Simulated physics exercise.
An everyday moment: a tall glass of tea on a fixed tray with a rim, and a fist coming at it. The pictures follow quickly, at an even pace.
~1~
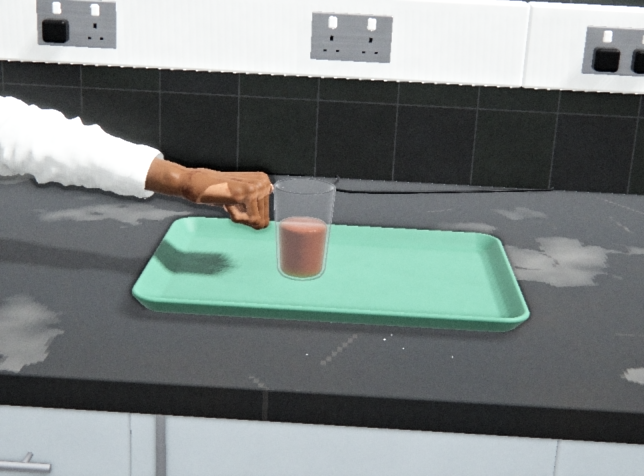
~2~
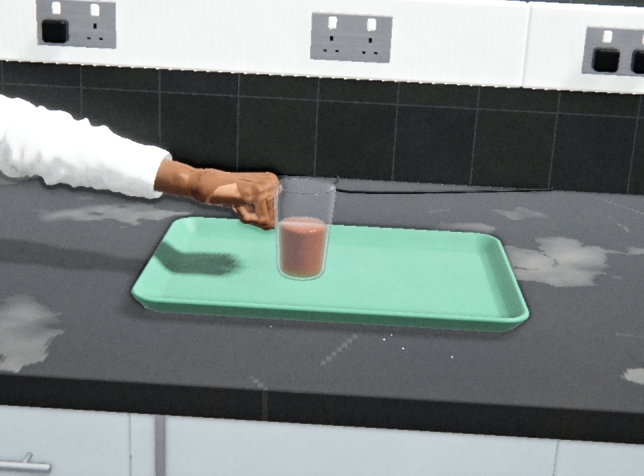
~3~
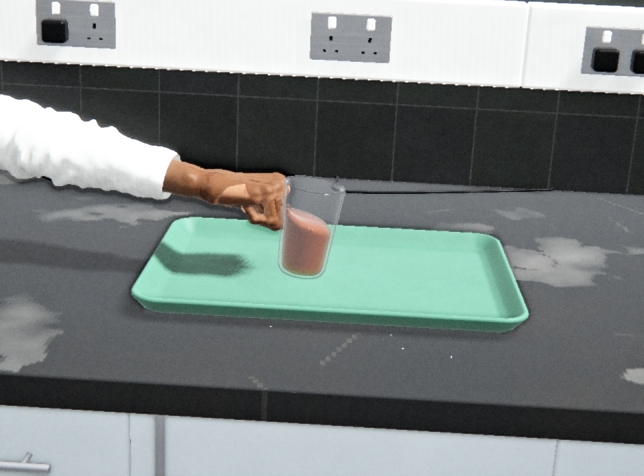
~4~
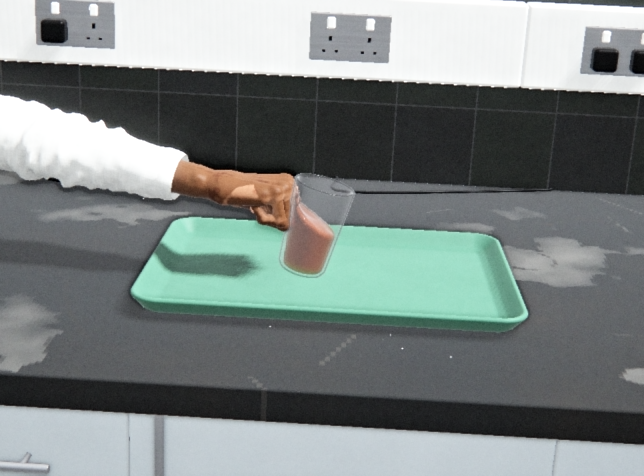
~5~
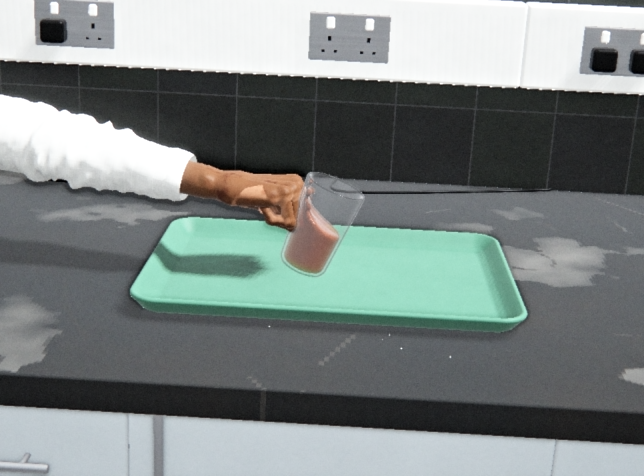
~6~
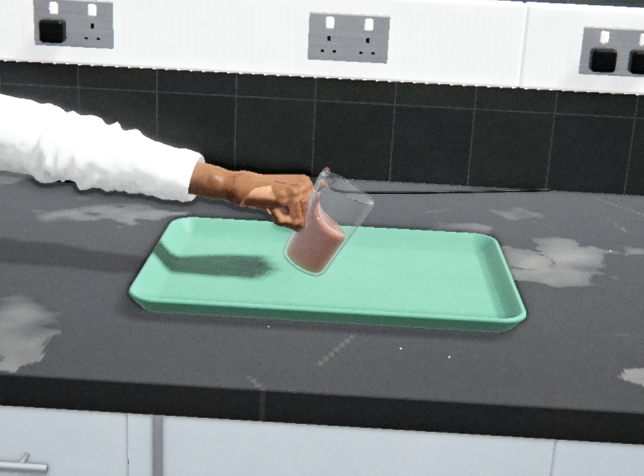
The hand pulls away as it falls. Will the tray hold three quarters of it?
In the end more than a quarter leaves the tray.
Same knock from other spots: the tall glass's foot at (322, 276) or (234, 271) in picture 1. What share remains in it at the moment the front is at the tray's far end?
The first gives 75 %, the second 45 %.
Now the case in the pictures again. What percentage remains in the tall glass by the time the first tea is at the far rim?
Close to 80 per cent.
A moment on, the tall glass lies on its side and 98 per cent is in the glass, 0 on the tray and 2 above or beyond its rim.
Next, the tall glass lies on its side and 52 per cent is in the glass, 41 on the tray and 7 above or beyond its rim.
Then the tall glass lies on its side and 27 per cent is in the glass, 39 on the tray and 35 above or beyond its rim.
Later the tall glass lies on its side and 15 per cent is in the glass, 39 on the tray and 46 above or beyond its rim.
Finally, 54 per cent is held by tray and glass, 46 is off the tray.
